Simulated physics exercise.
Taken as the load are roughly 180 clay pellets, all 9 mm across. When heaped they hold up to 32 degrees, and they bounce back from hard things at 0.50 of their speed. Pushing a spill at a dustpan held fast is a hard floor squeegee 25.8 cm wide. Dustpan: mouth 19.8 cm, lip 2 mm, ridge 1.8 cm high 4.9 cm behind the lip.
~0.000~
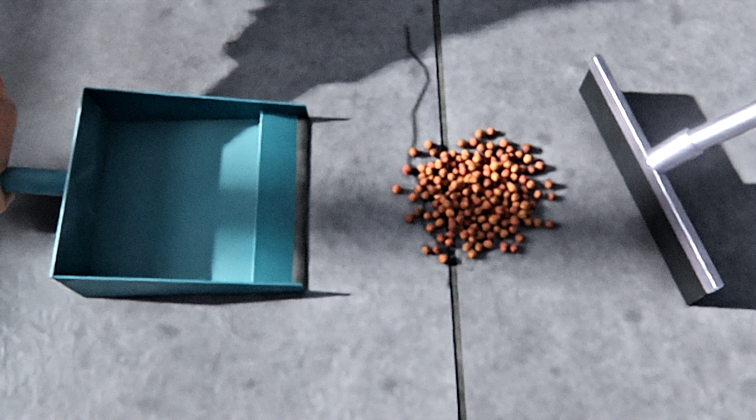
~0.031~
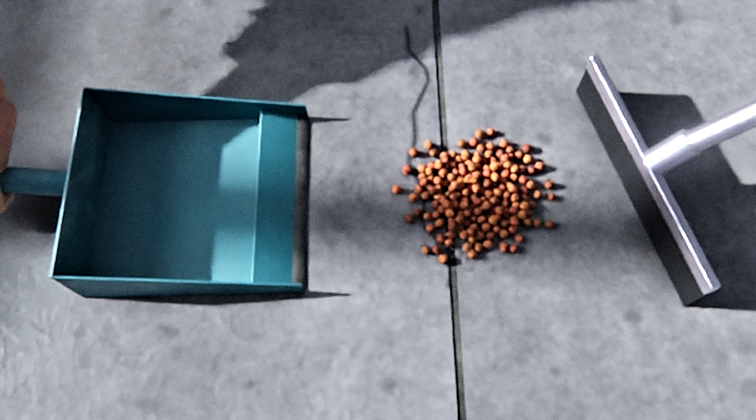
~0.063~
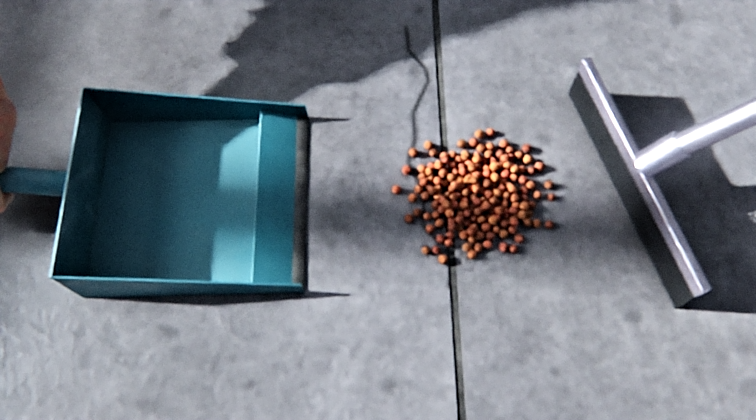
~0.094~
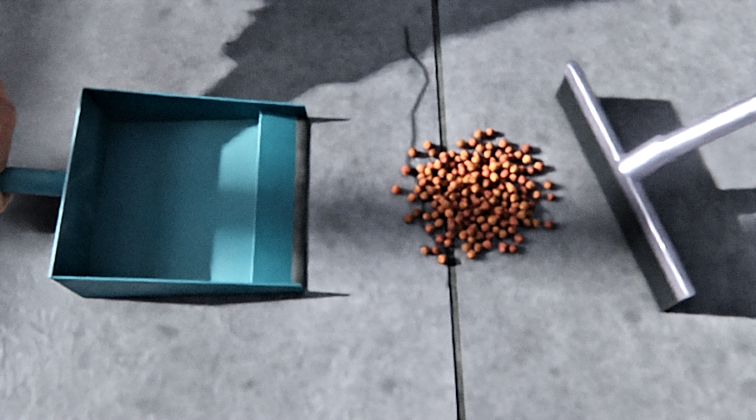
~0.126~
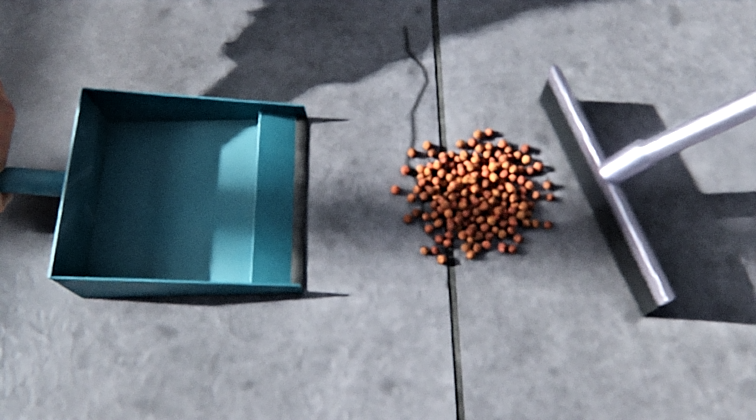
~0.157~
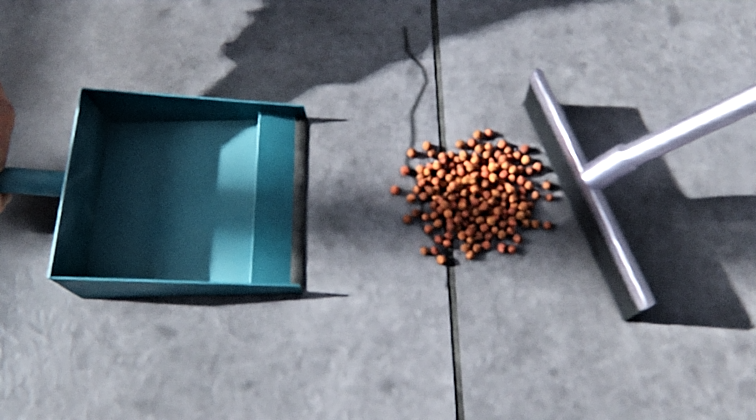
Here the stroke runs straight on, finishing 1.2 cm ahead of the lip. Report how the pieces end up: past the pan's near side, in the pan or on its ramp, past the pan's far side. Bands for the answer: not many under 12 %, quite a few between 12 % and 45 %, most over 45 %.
Past the pan's near side: Quite a few; in the pan or on its ramp: Quite a few; past the pan's far side: Not many.
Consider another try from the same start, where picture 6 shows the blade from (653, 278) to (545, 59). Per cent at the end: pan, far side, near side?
That ends as pan 5, far 5, and near 5.
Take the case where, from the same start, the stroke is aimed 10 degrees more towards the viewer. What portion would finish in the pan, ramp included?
In that case some 20 per cent.
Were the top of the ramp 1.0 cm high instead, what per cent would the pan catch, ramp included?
25 per cent.
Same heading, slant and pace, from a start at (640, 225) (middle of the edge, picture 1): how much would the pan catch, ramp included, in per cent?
It would come to about 25 in a hundred.
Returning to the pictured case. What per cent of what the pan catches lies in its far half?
Roughly 40 percent.
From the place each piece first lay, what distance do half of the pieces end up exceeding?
Near 18 cm.
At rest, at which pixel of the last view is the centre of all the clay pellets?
(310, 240) or so.
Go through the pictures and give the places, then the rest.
Blade from (712, 287) to (596, 65), moved 0.0 cm, 0 of the pieces shifted so far; middle of the pieces at (474, 196); pan at (183, 203), in the first frame.
Blade from (709, 288) to (593, 66), moved 0.3 cm, 0 of the pieces shifted so far; middle of the pieces at (474, 197), in the second frame.
Blade from (699, 290) to (585, 67), moved 1.2 cm, 0 of the pieces shifted so far; middle of the pieces at (473, 197), in the third frame.
Blade from (684, 294) to (571, 70), moved 2.6 cm, 0 of the pieces shifted so far; middle of the pieces at (473, 197), in the fourth frame.
Blade from (664, 299) to (553, 75), moved 4.4 cm, 0 of the pieces shifted so far; middle of the pieces at (472, 197), in the fifth frame.
Blade from (644, 304) to (536, 79), moved 6.3 cm, 0 of the pieces shifted so far; middle of the pieces at (472, 197); pan at (181, 203). Its pace works out near 0.58 m/s, heading 12 degrees towards the viewer's side, in the sixth frame.
Then, at 0.36 s, middle of the blade 16 cm from the lip; 0 % over the lip, far side 0 %, near side 0 %.
After 0.50 s, middle of the blade 8 cm from the lip; 0 % over the lip, far side 0 %, near side 15 %.
Then, at 0.76 s, middle of the blade 5 cm from the lip; 25 % over the lip, far side 0 %, near side 20 %.
In the end, at 1.1 s, near side 20 %, pan 25 %, far side 0 %, in front of the lip or behind the blade 55 %.
